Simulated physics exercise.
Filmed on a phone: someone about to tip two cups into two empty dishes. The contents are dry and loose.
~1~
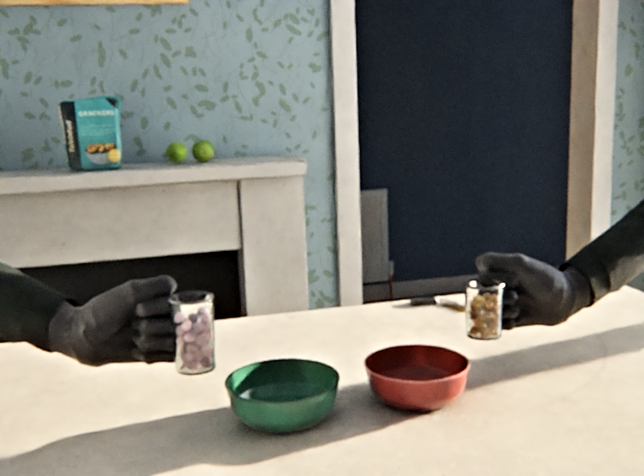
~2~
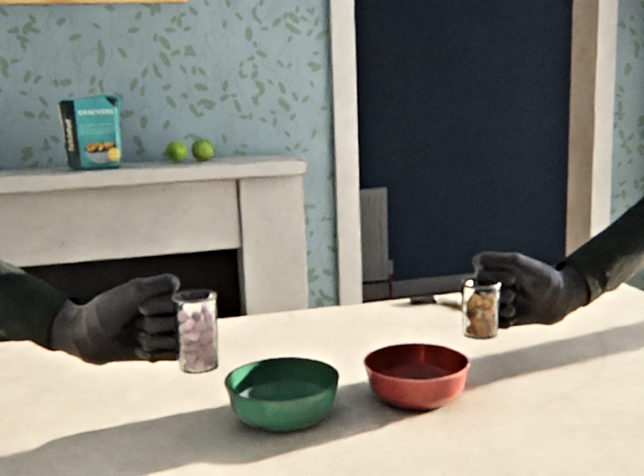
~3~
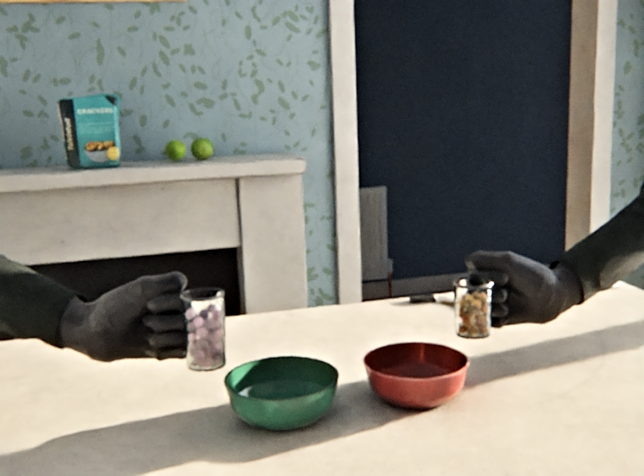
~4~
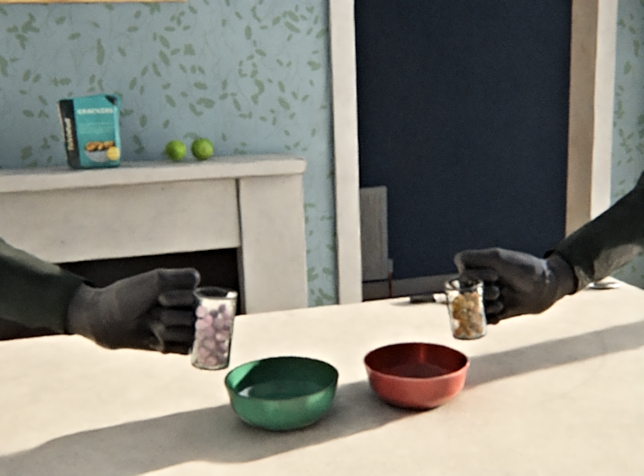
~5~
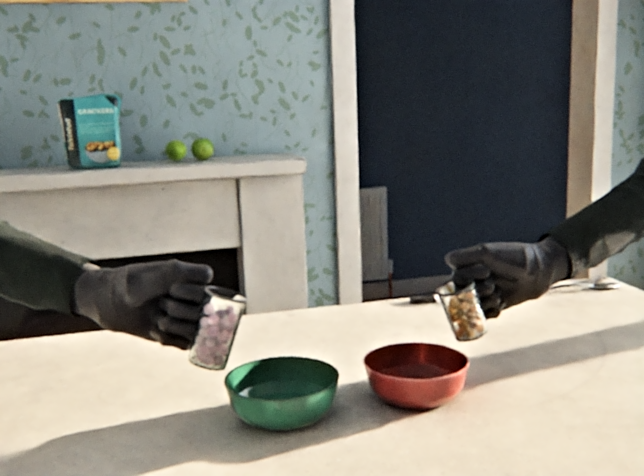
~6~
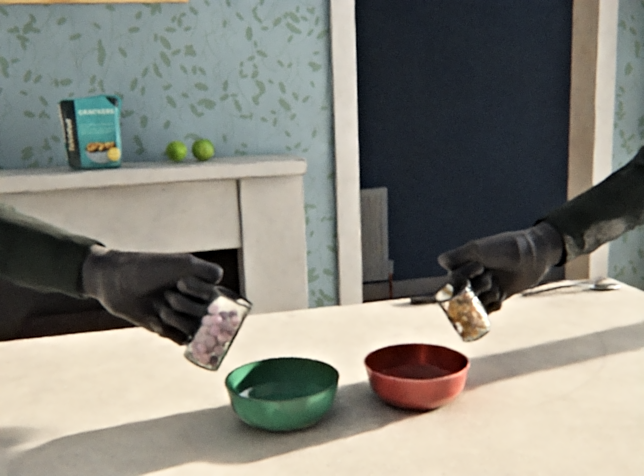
At a pale tabletop, two dark-gloved hands bring small glasses of loose pieces inward above green and red bowls, gradually tilting them.
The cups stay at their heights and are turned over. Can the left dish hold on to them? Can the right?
On the left the dish holds every piece, on the right it holds every piece.
Then, 0.61 s later than the last frame, left, every one still in the cup; right, every one still in the cup.
Then, 1.14 s later than the last frame, left, the larger part still in the cup, about a tenth in the dish, about a tenth in the air; right, roughly two thirds still in the cup, roughly a quarter in the dish, about a tenth in the air.
Then, 1.60 s later than the last frame, left, every one in the dish; right, every one in the dish.
When it is over, left, every one in the dish, not one outside the dish; right, every one in the dish, not one outside the dish.
